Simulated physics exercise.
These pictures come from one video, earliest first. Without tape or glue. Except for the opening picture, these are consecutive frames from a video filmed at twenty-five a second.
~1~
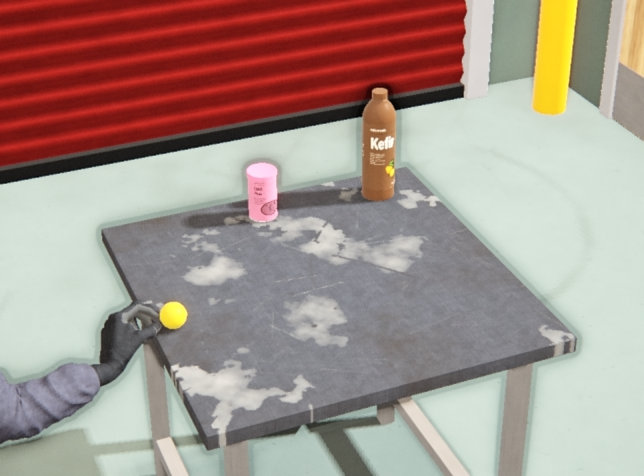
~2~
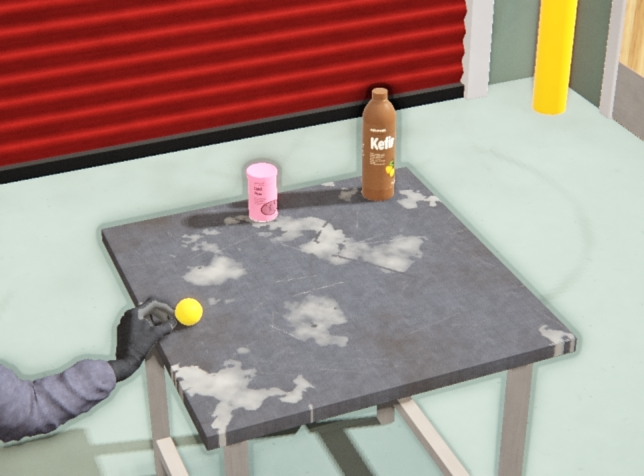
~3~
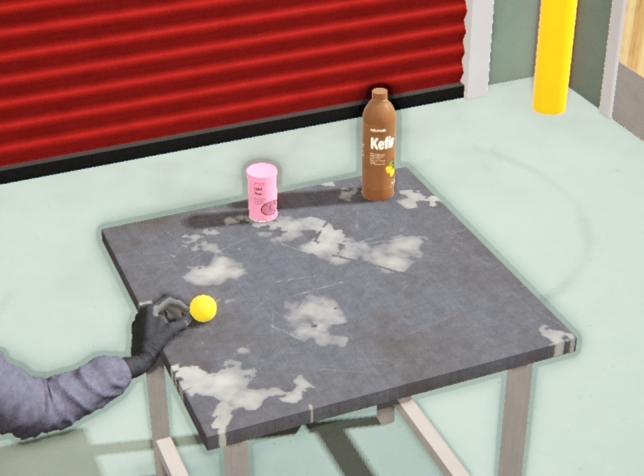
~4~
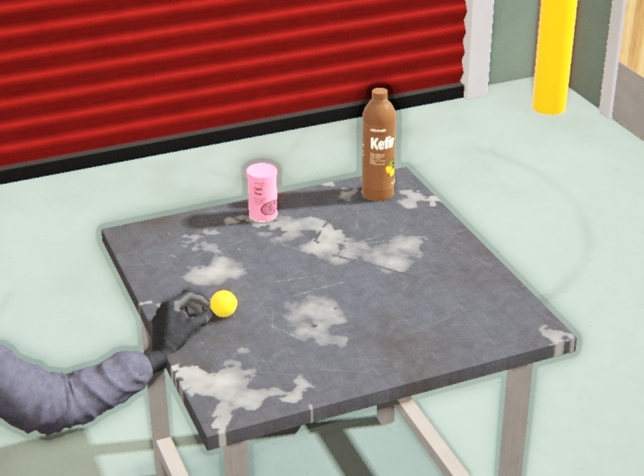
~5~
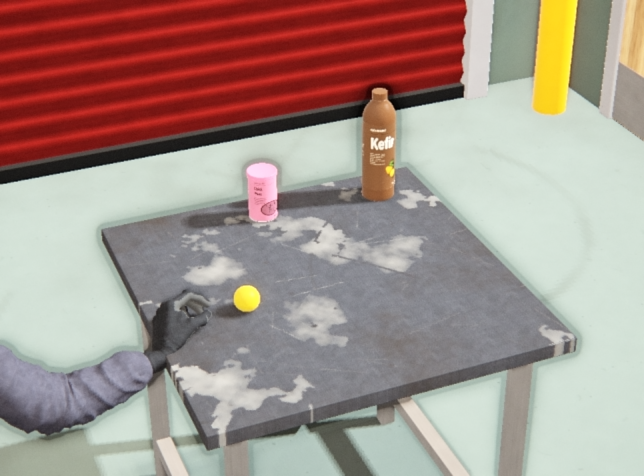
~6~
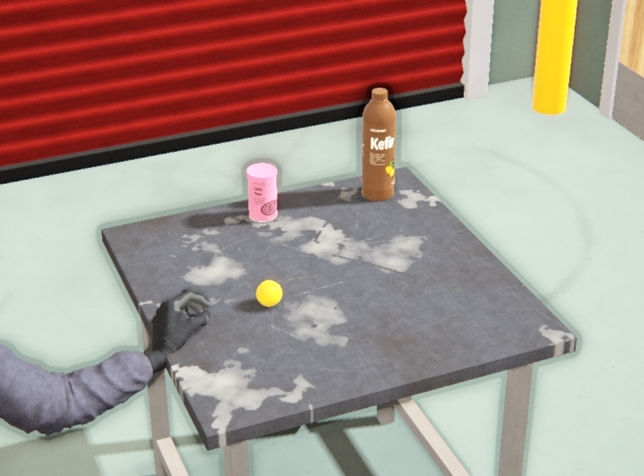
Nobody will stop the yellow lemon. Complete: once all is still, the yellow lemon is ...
Off the table.
Then, 0.30 s later than the last frame, yellow lemon moved well along near (421, 258).
Then, 0.70 s later than the last frame, yellow lemon now off the table.
When it is over, off the table, yellow lemon.
